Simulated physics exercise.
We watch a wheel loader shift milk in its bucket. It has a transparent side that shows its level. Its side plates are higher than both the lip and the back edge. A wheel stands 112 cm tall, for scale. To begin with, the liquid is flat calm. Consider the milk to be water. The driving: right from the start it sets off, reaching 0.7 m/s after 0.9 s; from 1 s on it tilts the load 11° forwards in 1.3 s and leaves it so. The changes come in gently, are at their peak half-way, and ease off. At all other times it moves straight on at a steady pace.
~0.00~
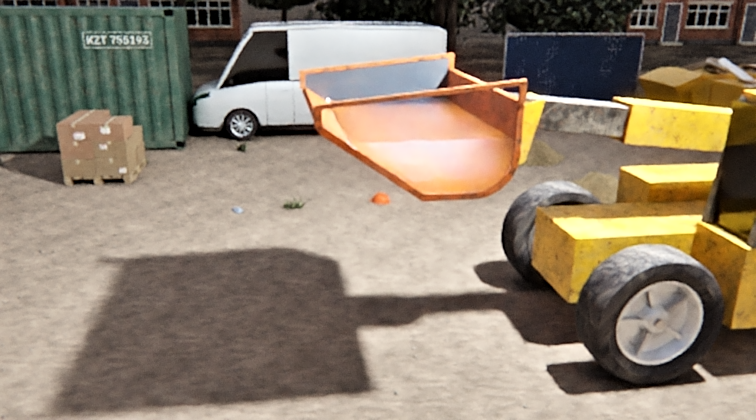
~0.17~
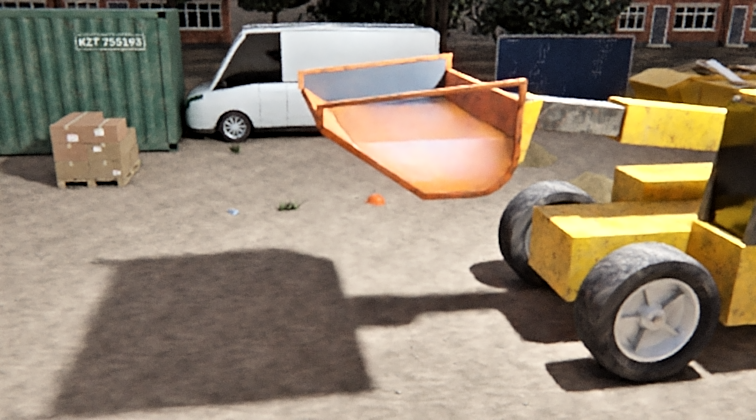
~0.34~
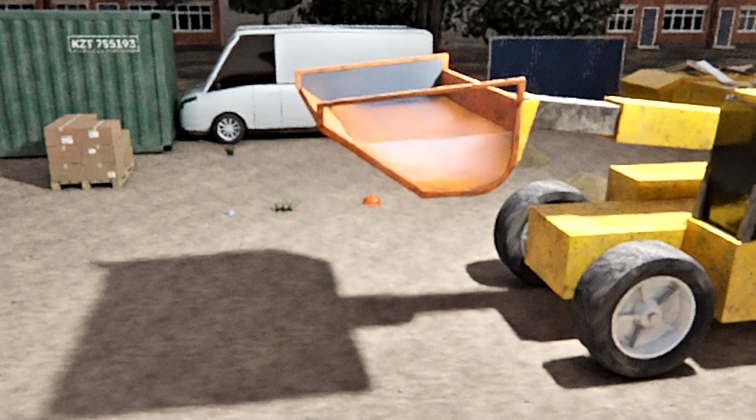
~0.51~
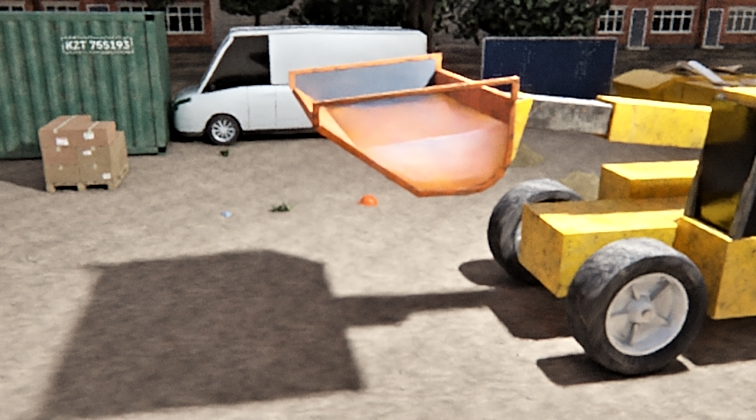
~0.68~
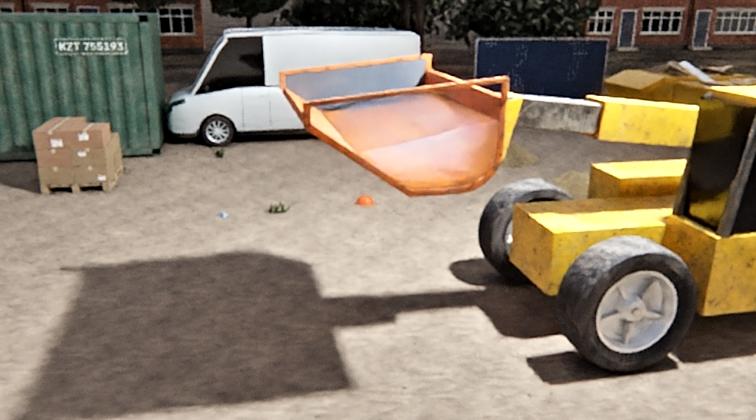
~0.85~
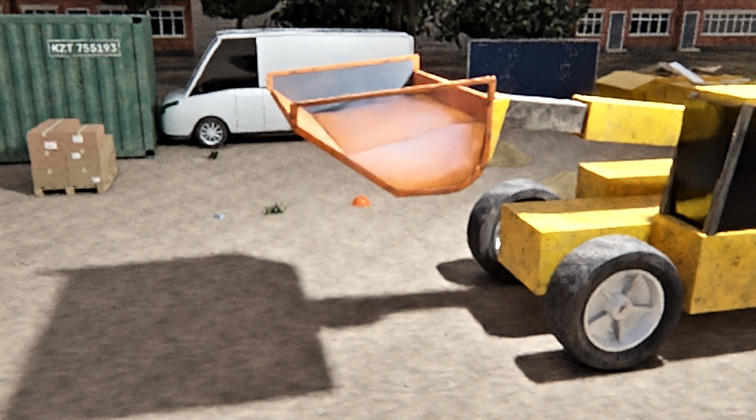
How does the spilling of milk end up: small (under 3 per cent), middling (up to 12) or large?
It ends up middling.
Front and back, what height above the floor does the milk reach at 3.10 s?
Front 36 cm and back 24 cm.
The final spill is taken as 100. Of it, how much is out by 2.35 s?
Roughly 50 per cent.
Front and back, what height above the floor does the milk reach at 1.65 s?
Front reads 36 centimetres, back reads 26 centimetres.
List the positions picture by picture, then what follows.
It reaches (428, 142) at the front; it reaches (503, 140) at the back; the lip is at (322, 127); the front is on the left, in the first frame.
It reaches (429, 142) at the front; it reaches (503, 139) at the back, in the second frame.
It reaches (428, 141) at the front; it reaches (502, 134) at the back, in the third frame.
It reaches (423, 141) at the front; it reaches (497, 128) at the back, in the fourth frame.
It reaches (414, 141) at the front; it reaches (487, 123) at the back, in the fifth frame.
It reaches (401, 142) at the front; it reaches (474, 124) at the back; the lip is at (298, 125), in the sixth frame.
Then, 1.65 s in, the bucket is at 5° forwards, the surface stands 27 cm at the back and 35 cm at the front; 1 per cent has gone, over the front.
Then, 2.35 s in, the bucket is at 11° forwards, the surface stands 29 cm at the back and 36 cm at the front; 3 per cent has gone, over the front.
Then, 3.10 s in, the bucket is at 11° forwards, the surface stands 25 cm at the back and 36 cm at the front; 3 per cent has gone, over the front.
Then, 5.18 s in, 7 per cent has gone, over the front, 39 of 594 litres.
